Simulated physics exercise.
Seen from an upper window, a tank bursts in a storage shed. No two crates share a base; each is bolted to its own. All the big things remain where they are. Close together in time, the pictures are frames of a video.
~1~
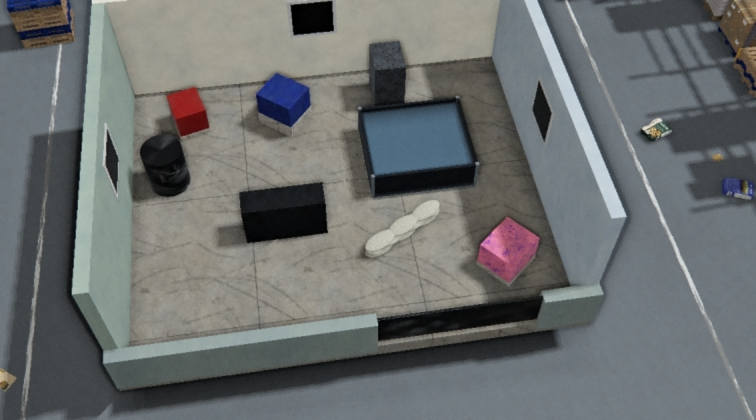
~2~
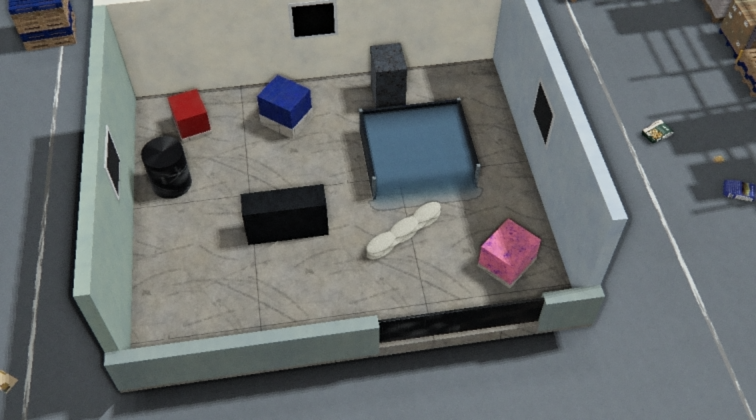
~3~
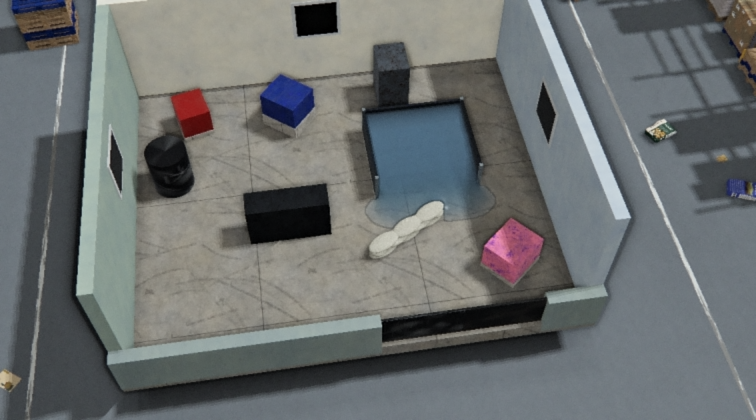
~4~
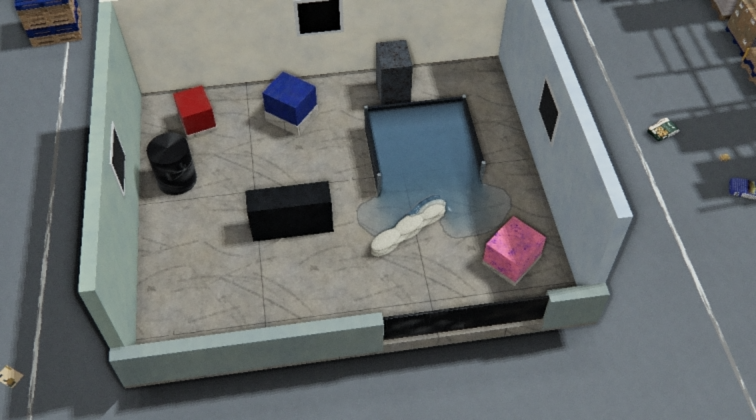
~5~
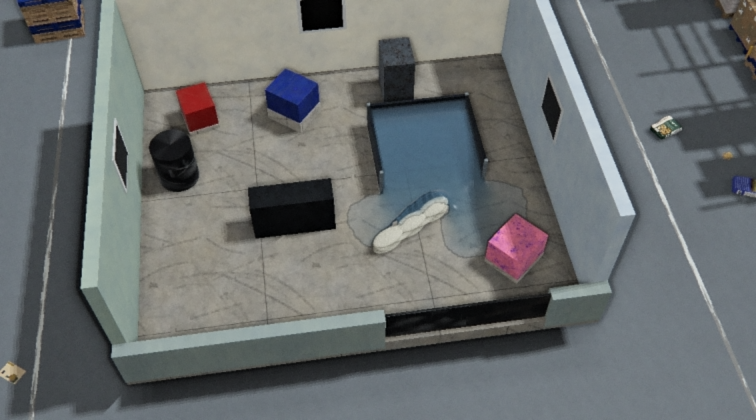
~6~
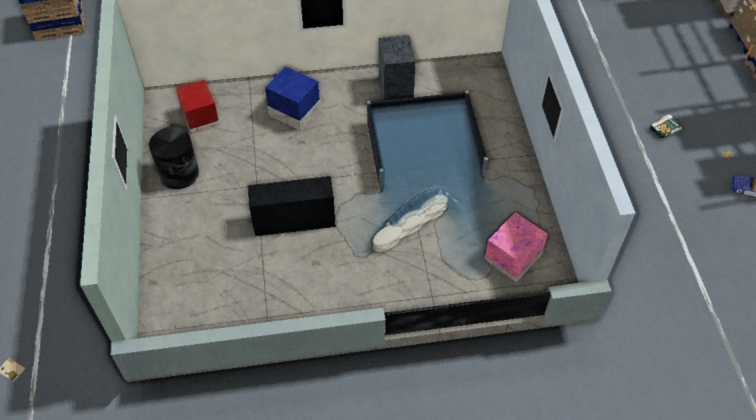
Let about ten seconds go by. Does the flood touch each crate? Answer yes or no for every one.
Blue crate: No; pink crate: Yes; red crate: No.
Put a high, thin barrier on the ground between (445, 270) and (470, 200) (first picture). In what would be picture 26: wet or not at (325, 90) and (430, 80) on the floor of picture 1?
In turn: Dry, clear.
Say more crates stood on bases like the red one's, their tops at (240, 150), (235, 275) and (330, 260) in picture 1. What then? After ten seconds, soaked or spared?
So, the first one stays clear of it, the next one gets caught, and the final one gets caught.
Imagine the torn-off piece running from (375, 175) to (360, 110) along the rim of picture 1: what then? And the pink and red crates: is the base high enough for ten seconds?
In short: Pink is spared; red is soaked.
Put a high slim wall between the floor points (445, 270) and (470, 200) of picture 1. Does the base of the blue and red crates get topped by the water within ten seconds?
Observation - blue crate: Not flooded; red crate: Not flooded.
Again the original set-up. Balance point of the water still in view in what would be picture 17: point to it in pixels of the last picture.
Near (424, 211).
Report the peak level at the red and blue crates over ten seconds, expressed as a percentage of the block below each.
Around 50 % and 30 %.
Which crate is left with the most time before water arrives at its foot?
Easy - the red crate.
A moment on, water covers 20 % of the floor; the blue crate not reached, the pink crate water round its plinth, the red crate not reached.
Next, water covers 40 % of the floor; the blue crate not reached, the pink crate water round its plinth, the red crate not reached.
Then, water covers 55 % of the floor; the blue crate water round its plinth, the pink crate water round its plinth, the red crate not reached.
Later, water covers 70 % of the floor; the blue crate water round its plinth, the pink crate water round its plinth, the red crate water round its plinth.
In the end, water covers 95 % of the floor; the blue crate stayed above the water, the pink crate was topped, the red crate stayed above the water.
